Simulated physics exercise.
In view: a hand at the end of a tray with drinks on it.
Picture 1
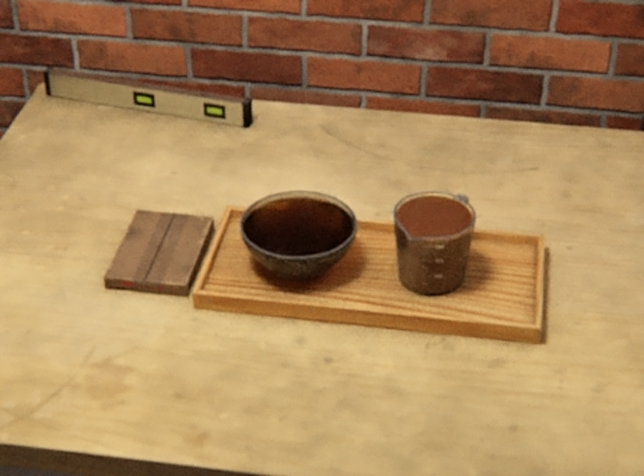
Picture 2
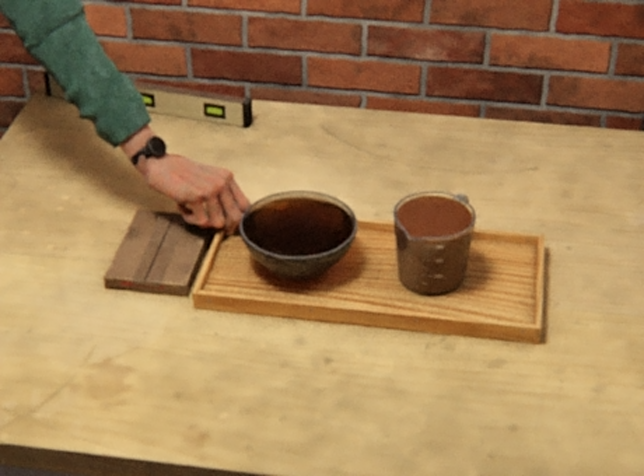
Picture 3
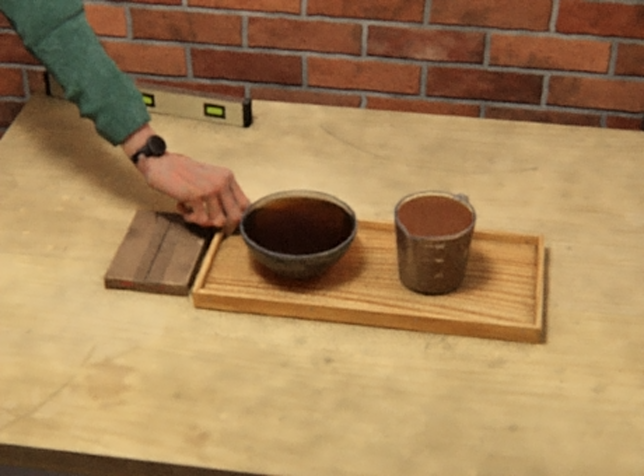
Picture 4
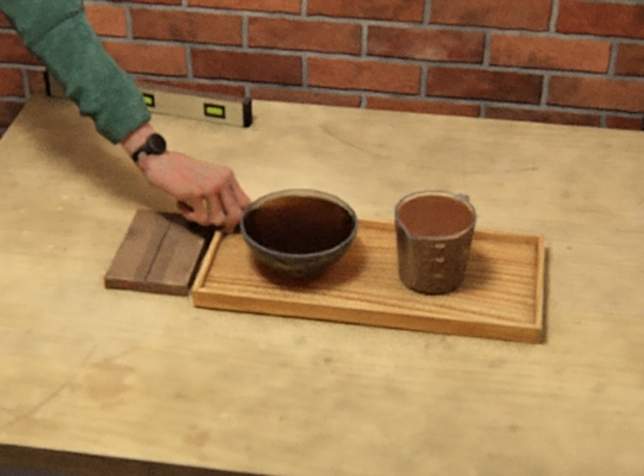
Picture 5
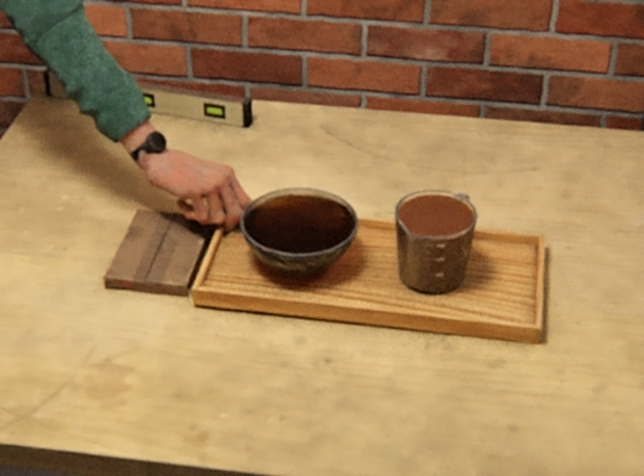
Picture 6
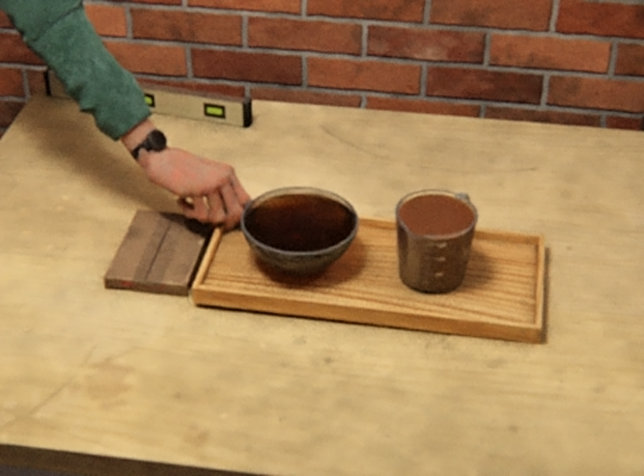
A wooden tray holding a dark bowl of brown liquid and, to its right, a measuring jug of reddish-brown liquid sits on a pale wooden table, seen from above at a steady angle. A dark brown box lies left of the tray, with a level behind it near a red brick wall. A green-sleeved arm with a black watch enters from the upper left, takes the tray's left end and raises it very slightly.
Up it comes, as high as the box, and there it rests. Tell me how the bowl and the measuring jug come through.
The bowl stays dry outside and the measuring jug stays dry outside.
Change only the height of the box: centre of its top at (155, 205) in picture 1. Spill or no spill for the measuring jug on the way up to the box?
Verdict: Runs over.
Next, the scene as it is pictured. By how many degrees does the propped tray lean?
Some 3 degrees.
Next, the tray slopes by about 2°; bowl, its rim is dry; measuring jug, its rim is dry.
After that, the tray slopes by about 4°; bowl, its rim is dry; measuring jug, its rim is dry.
Finally, the tray slopes by about 3°, resting on the box; bowl, its rim is dry; measuring jug, its rim is dry.
